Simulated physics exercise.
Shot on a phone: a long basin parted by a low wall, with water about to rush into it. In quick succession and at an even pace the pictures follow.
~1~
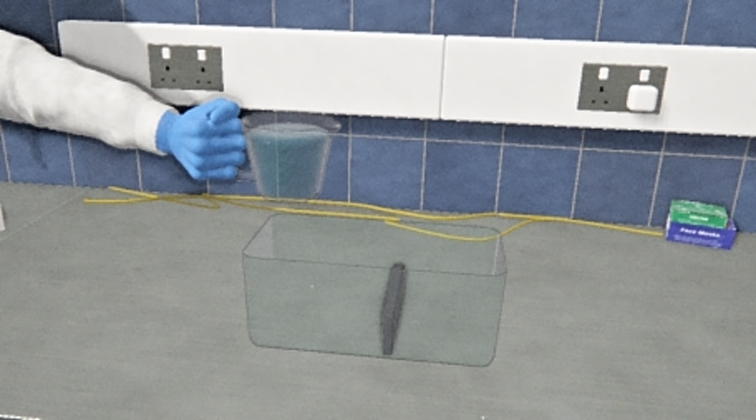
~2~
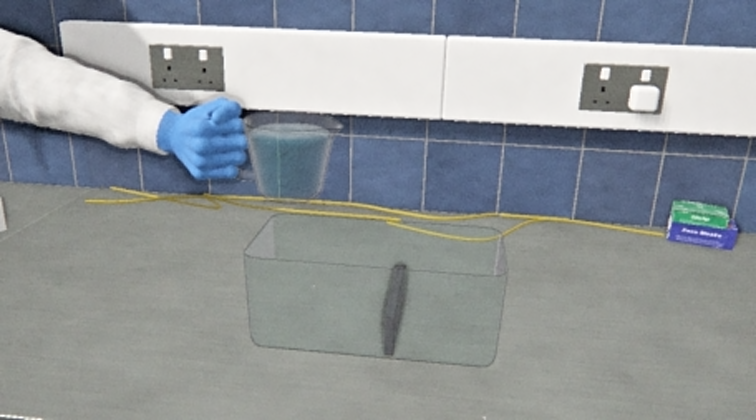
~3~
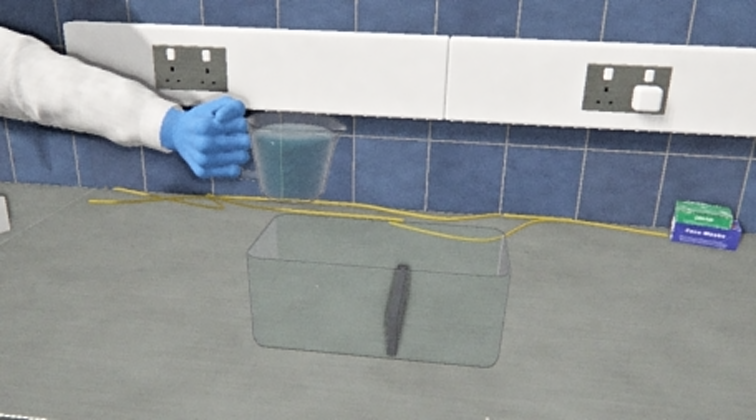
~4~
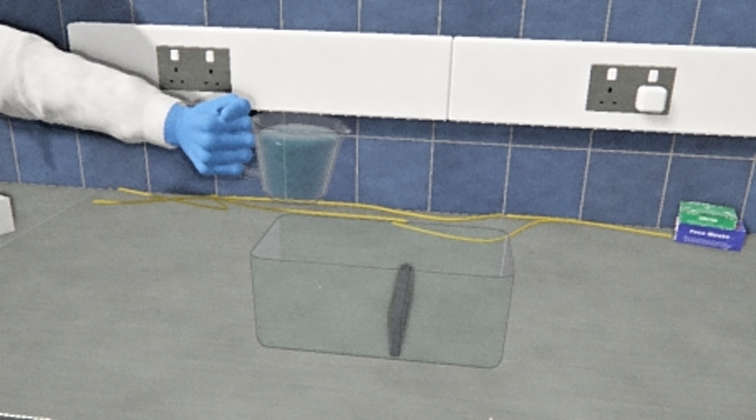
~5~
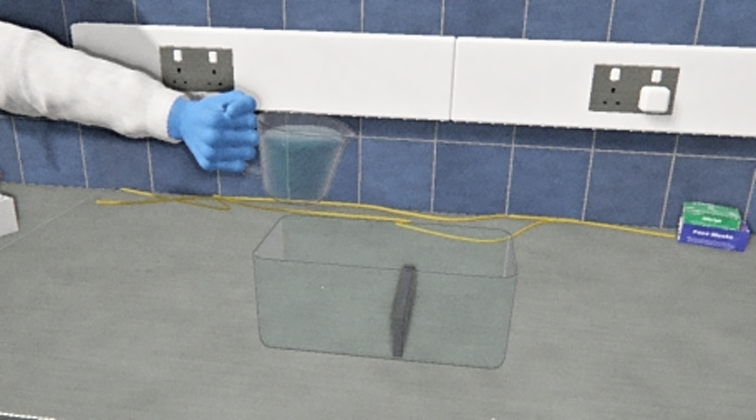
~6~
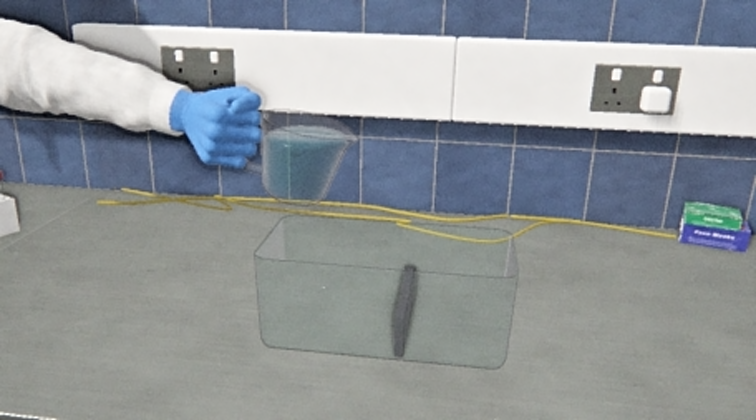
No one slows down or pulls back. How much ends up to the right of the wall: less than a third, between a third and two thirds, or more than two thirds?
I reckon what ends right of the wall does not reach a third.
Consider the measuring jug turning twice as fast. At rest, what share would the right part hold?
Roughly 10 percent.
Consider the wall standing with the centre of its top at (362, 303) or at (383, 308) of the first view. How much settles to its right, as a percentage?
About 80 per cent on the first try, and 60 per cent on the second.
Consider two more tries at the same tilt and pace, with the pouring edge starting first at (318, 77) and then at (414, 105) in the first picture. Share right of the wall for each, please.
It comes to 5 % the first time and 95 % the second.
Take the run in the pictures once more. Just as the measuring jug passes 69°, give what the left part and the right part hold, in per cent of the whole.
You'd find 10 per cent on the left and 5 per cent on the right.
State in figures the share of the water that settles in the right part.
Near 20 in a hundred.
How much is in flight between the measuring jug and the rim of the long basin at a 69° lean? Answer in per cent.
Near 20 %.
A moment on, the measuring jug is tipped part way and 63 per cent is still to pour, 11 is left of the wall and 7 right of it.
Next, the measuring jug is tipped right over and 6 per cent is still to pour, 69 is left of the wall and 20 right of it.
Then the measuring jug is tipped right over and 0 per cent is still to pour, 79 is left of the wall and 20 right of it.
Later the measuring jug is tipped right over and 0 per cent is still to pour, 79 is left of the wall and 20 right of it.
At rest 79 per cent lies left of the wall, 20 right of it and 1 outside.
